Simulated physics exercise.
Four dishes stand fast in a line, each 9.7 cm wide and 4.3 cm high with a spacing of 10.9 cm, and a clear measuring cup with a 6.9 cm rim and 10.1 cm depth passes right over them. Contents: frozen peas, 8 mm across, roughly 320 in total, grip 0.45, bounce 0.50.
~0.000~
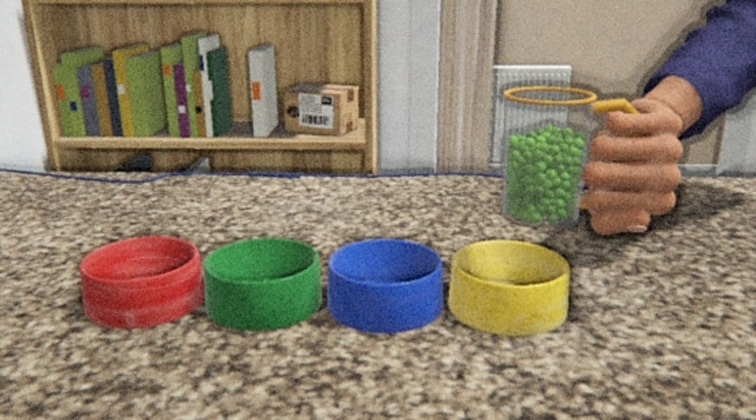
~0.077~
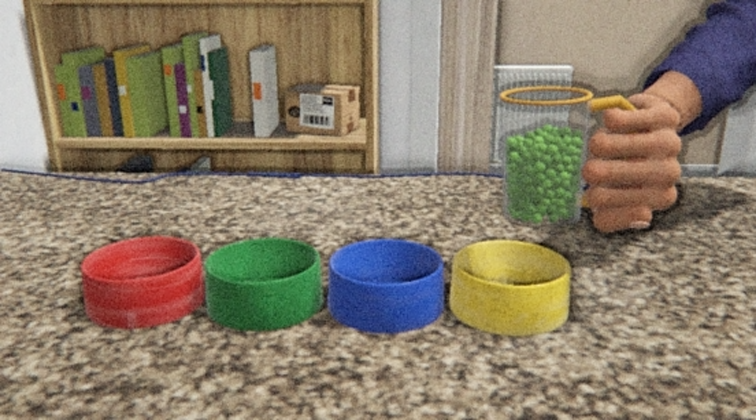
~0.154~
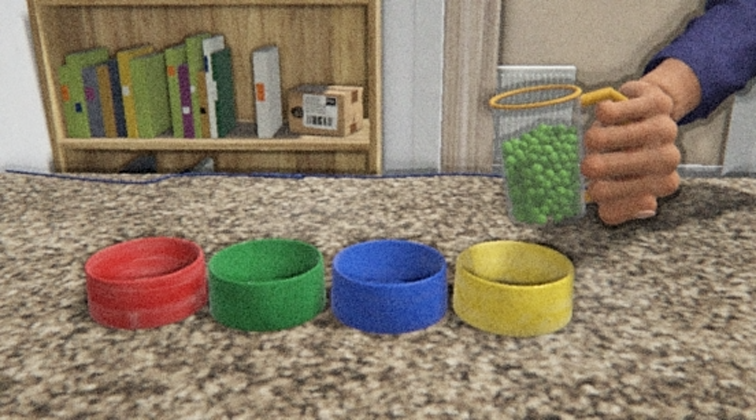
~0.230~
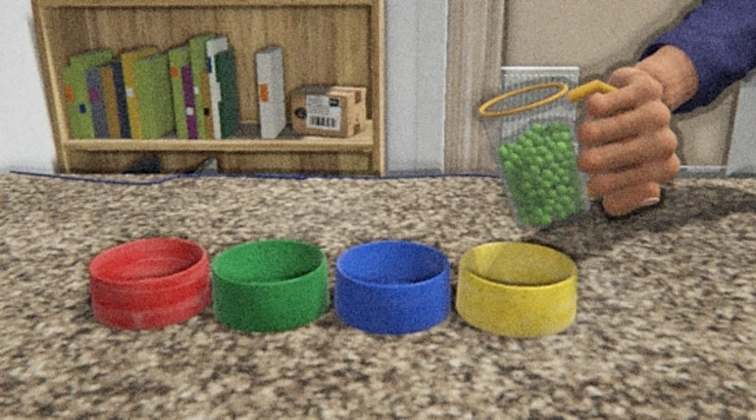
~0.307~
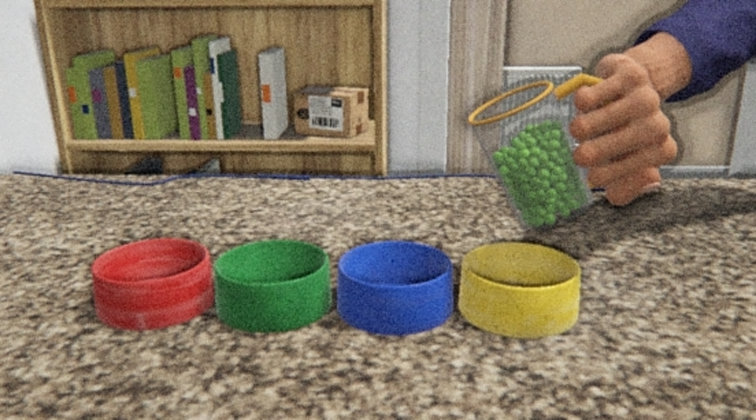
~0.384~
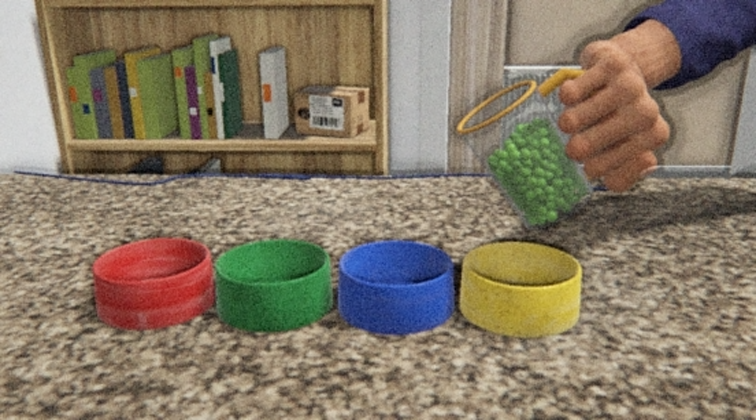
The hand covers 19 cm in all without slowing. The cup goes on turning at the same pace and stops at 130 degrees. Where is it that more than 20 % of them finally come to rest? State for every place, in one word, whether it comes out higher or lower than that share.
Red: Lower, blue: Higher, green: Lower, yellow: Lower, counter: Lower.
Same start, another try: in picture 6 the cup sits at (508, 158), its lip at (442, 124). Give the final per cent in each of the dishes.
Red: 0 / blue: 0 / green: 100 / yellow: 0.
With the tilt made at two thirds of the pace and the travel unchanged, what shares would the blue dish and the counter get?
In that case you'd see blue at 30 and the counter at 40.
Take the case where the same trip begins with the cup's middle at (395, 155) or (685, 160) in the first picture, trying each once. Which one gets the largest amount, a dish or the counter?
The winner: Green; yellow.
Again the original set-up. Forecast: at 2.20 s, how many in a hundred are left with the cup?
Reading: Approx. 0 %.
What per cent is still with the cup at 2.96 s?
It should be near 0 per cent.
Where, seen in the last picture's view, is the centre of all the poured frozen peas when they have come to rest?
Look around (386, 284) in the last picture.
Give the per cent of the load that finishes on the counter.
Around 0 percent, I'd guess.
After 1.47 s, tilt 130 degrees; cup holds 0 %, blue 95 %.
After 2.20 s, tilt 130 degrees; cup holds 0 %, blue 95 %.
After 2.96 s, tilt 130 degrees; cup holds 0 %, blue 95 %.
In the end, at 3.3 s, red 0 %, blue 100 %, green 0 %, yellow 0 %, counter 0 %.
